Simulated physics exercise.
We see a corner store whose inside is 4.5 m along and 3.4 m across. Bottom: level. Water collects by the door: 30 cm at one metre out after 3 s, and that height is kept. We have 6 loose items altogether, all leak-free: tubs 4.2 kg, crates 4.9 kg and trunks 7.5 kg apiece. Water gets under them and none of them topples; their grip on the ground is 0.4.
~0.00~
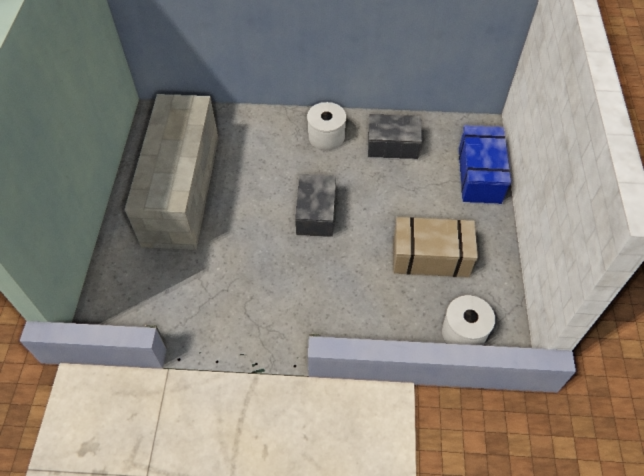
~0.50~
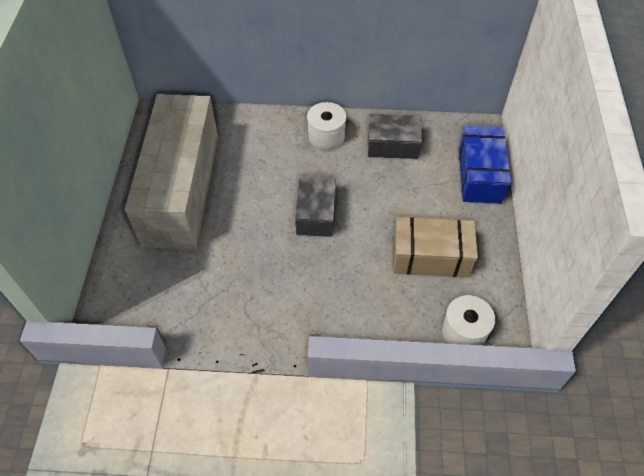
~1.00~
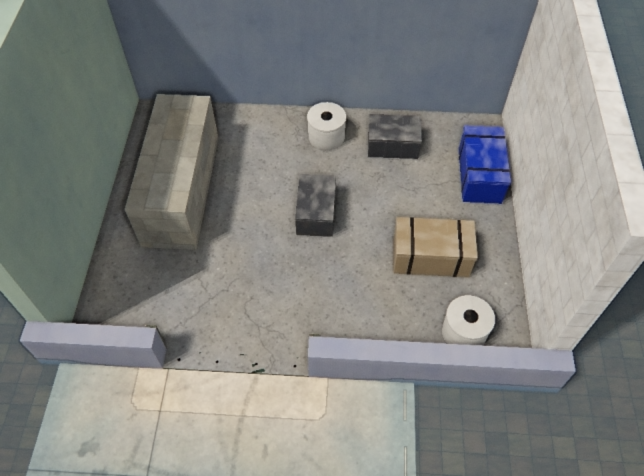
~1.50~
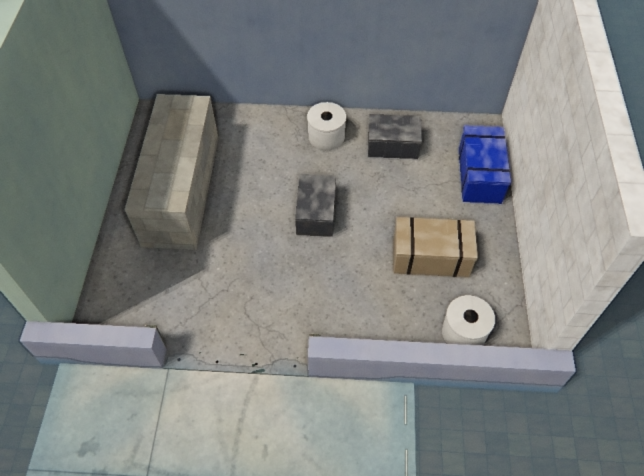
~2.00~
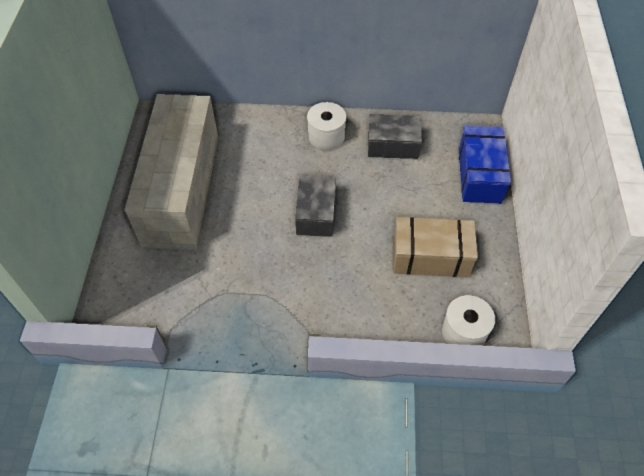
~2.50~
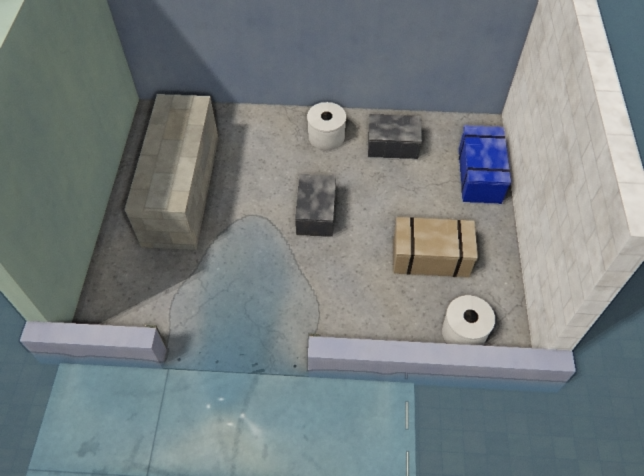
Water gradually covers the tiled ground and pale slab outside a small walled room, then slips through the front gap and spreads in a rounded patch across the floor, while the blue trunk and other items stay still.
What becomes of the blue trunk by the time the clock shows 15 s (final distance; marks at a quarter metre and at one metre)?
Shifts somewhat.
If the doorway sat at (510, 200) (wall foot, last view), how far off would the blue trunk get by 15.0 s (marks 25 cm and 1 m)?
Well, the blue trunk ends up distant in that setup.
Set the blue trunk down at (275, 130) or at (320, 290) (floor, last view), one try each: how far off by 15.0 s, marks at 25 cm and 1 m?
Respectively, it ends up distant and shifts somewhat.
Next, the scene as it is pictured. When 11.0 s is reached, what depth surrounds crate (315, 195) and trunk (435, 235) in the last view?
Roughly 12 and 10 cm.
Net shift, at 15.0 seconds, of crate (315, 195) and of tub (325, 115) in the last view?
60 cm, 150 cm.
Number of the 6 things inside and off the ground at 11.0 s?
Total: 6.
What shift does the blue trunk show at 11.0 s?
Roughly 250 cm.
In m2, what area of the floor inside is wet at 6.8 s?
About 14 m2.
After 3.5 s the blue trunk is near (487, 153), 0.0 m from its start, aground; 0 afloat.
After 6.8 s the blue trunk is near (492, 222), 1.0 m from its start, afloat; 5 afloat.
After 11.0 s the blue trunk is near (334, 291), 2.5 m from its start, afloat; 6 afloat.
After 15.0 s the blue trunk is near (453, 134), 0.4 m from its start, afloat; 6 afloat.
